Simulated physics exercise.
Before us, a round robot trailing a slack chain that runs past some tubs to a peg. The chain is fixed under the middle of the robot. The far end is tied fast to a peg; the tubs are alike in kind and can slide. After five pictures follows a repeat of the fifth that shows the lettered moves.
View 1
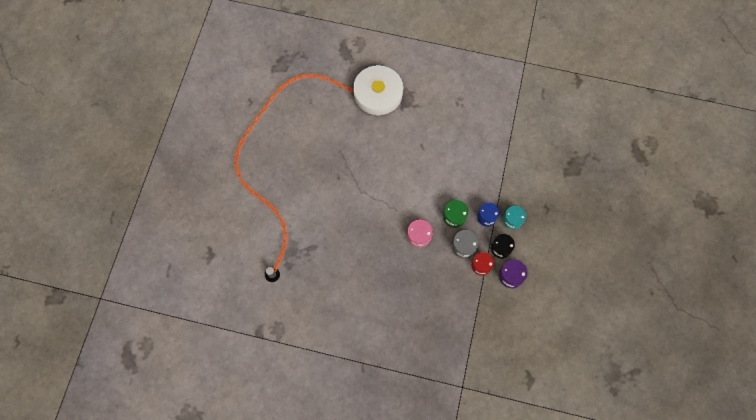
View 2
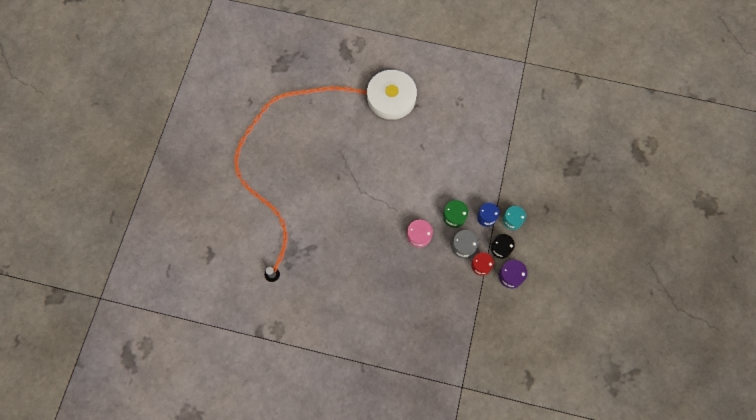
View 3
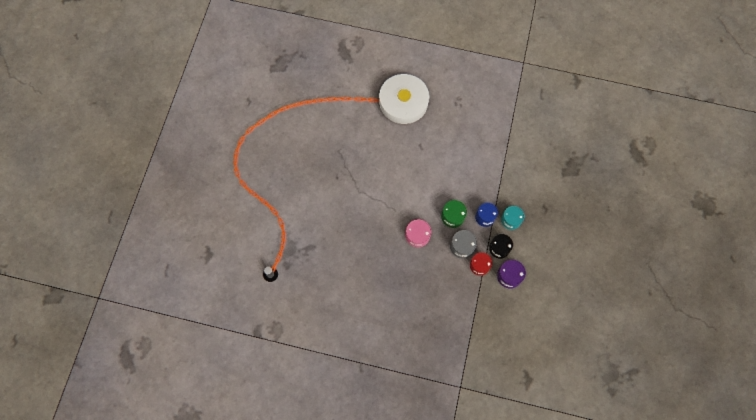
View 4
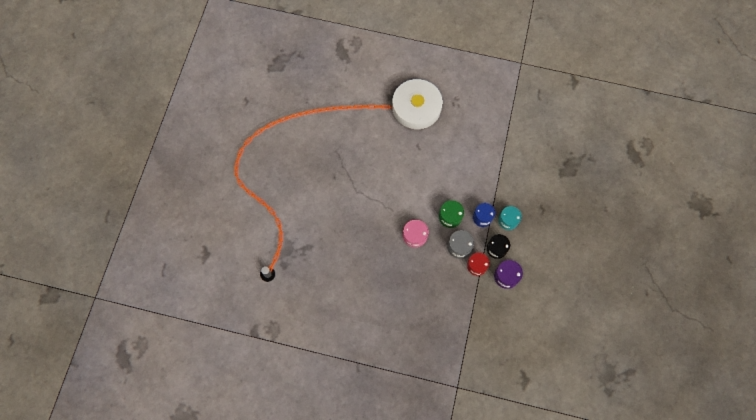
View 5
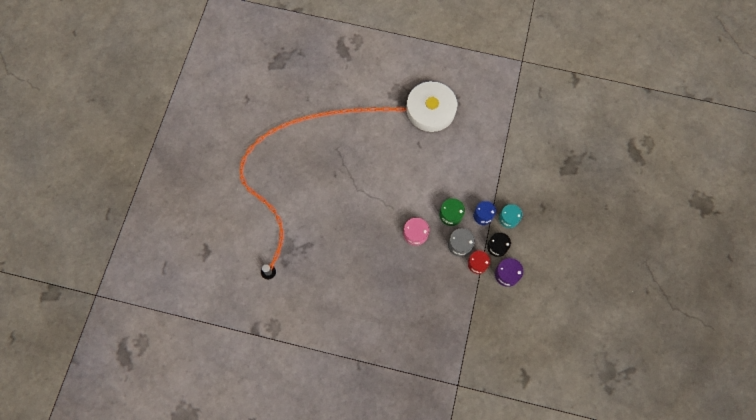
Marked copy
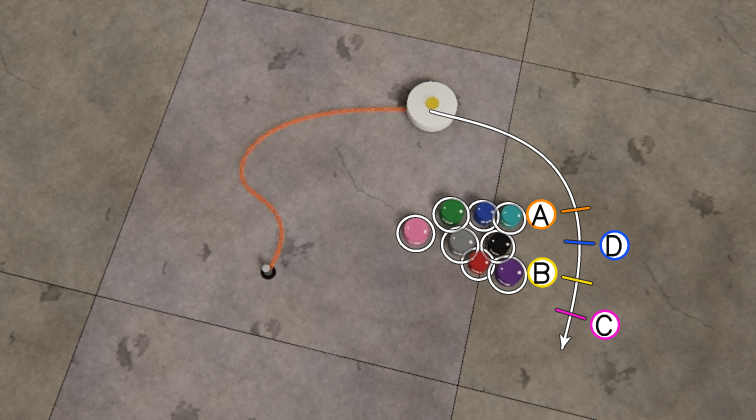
A round white robot with a yellow centre sits near the top of a stained, grey-brown tiled floor, seen from high above. An orange cord curves from it to a small dark peg at lower left, while eight small tubs, pink, green, blue, turquoise, grey, black, red and purple, cluster right of centre. The robot glides steadily right and slightly down, drawing out the cord's upper bend, as the tubs stay put and the view shifts very slightly.
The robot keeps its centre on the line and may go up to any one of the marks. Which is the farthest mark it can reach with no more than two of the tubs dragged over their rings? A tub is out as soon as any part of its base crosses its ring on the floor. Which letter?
As far as tick B.
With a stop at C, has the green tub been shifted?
By then, yes.
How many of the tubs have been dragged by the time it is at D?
The count is none.
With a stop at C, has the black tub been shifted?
Yes.
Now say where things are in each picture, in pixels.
Grey tub (465, 244); blue tub (488, 215); turquoise tub (514, 218), in the first picture.
Robot (392, 95); pink tub (420, 234), in the second picture.
Robot (404, 100); peg (269, 273), in the third picture.
Robot (417, 105); purple tub (508, 275), in the fourth picture.
Robot (432, 107); grey tub (461, 243); blue tub (484, 213); turquoise tub (511, 216), in the fifth picture.
On the marked copy, A at (576, 210); B at (577, 280); C at (571, 314); D at (580, 243); the route from (431, 111) via (569, 190) to (562, 349).
Taking B. A third of the way, robot (517, 134).
Two thirds of the way, robot (577, 201).
When it is over, robot (580, 278); turquoise tub (509, 220); none over the rings.
As for the rest, A is within the limit but short; C has four over the rings; D is within the limit but short.
